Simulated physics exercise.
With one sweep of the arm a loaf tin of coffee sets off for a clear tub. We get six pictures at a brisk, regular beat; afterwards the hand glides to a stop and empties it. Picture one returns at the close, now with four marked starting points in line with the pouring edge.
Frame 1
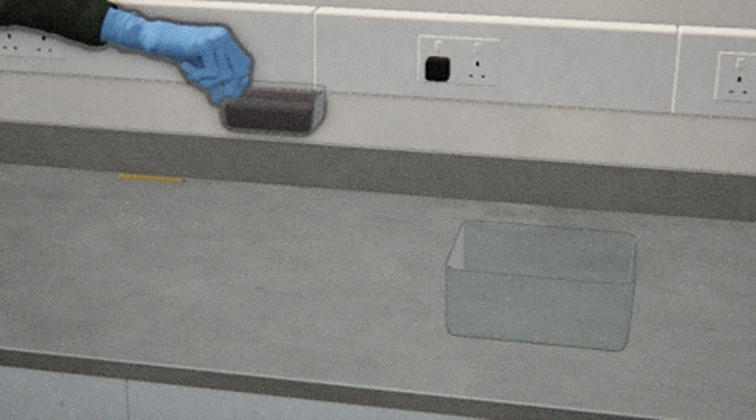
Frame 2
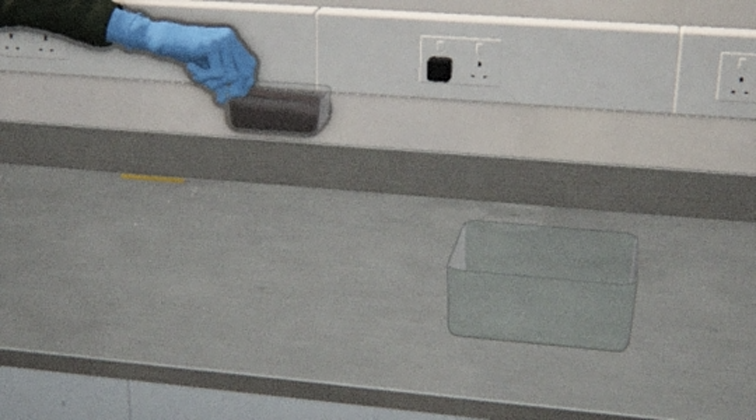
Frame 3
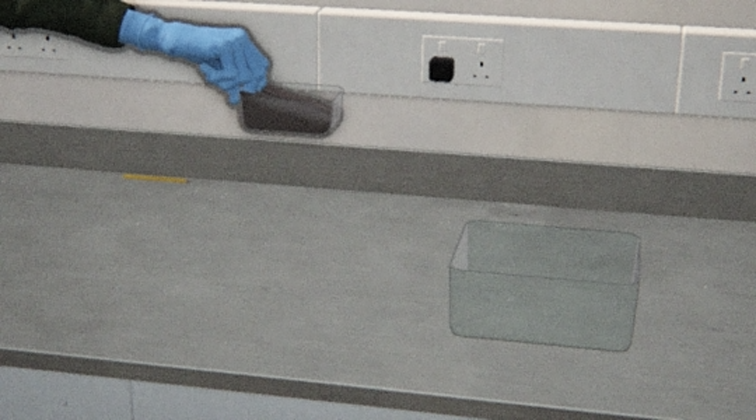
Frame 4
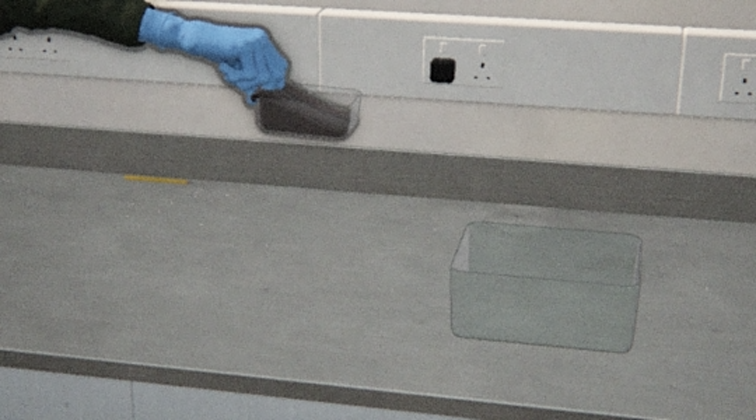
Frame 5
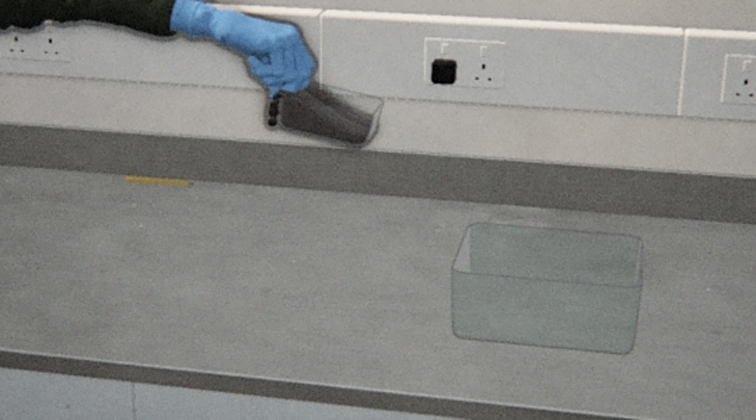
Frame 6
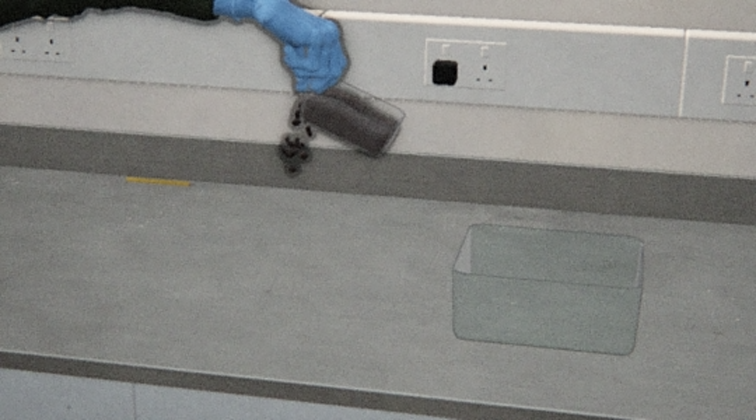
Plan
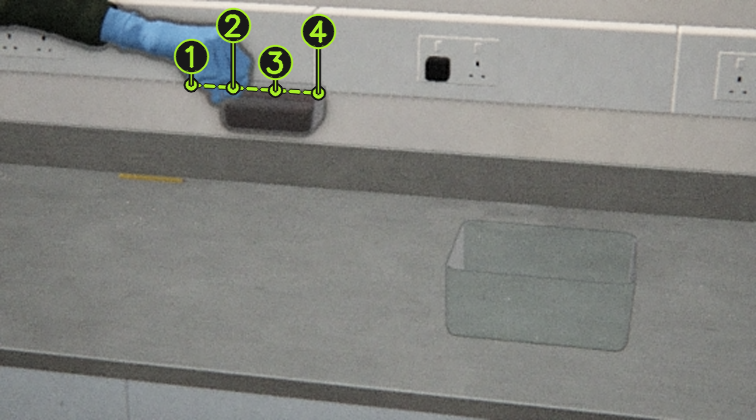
On a grey worktop stood a clear tub, and to its left a blue-gloved hand swung a small see-through tin rightward, tipping it as dark bits dropped out from its left end.
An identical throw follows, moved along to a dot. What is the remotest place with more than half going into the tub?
The limit is 3.
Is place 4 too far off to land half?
No, that is safe.
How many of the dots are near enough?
Two of the four.
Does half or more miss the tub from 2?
Yes, it does.
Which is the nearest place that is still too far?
The answer is 2.
On the marked copy, 1 at (191, 84); 2 at (233, 87); 3 at (275, 90); 4 at (318, 93).
Choosing 1, about 0 % lands in the tub, 99 % falls short.
Choosing 2, about 25 % lands in the tub, 70 % falls short and 5 % goes beside or beyond.
Choosing 3, about 66 % lands in the tub, 26 % falls short and 8 % goes beside or beyond.
Choosing 4, about 77 % lands in the tub, 13 % falls short and 9 % goes beside or beyond.
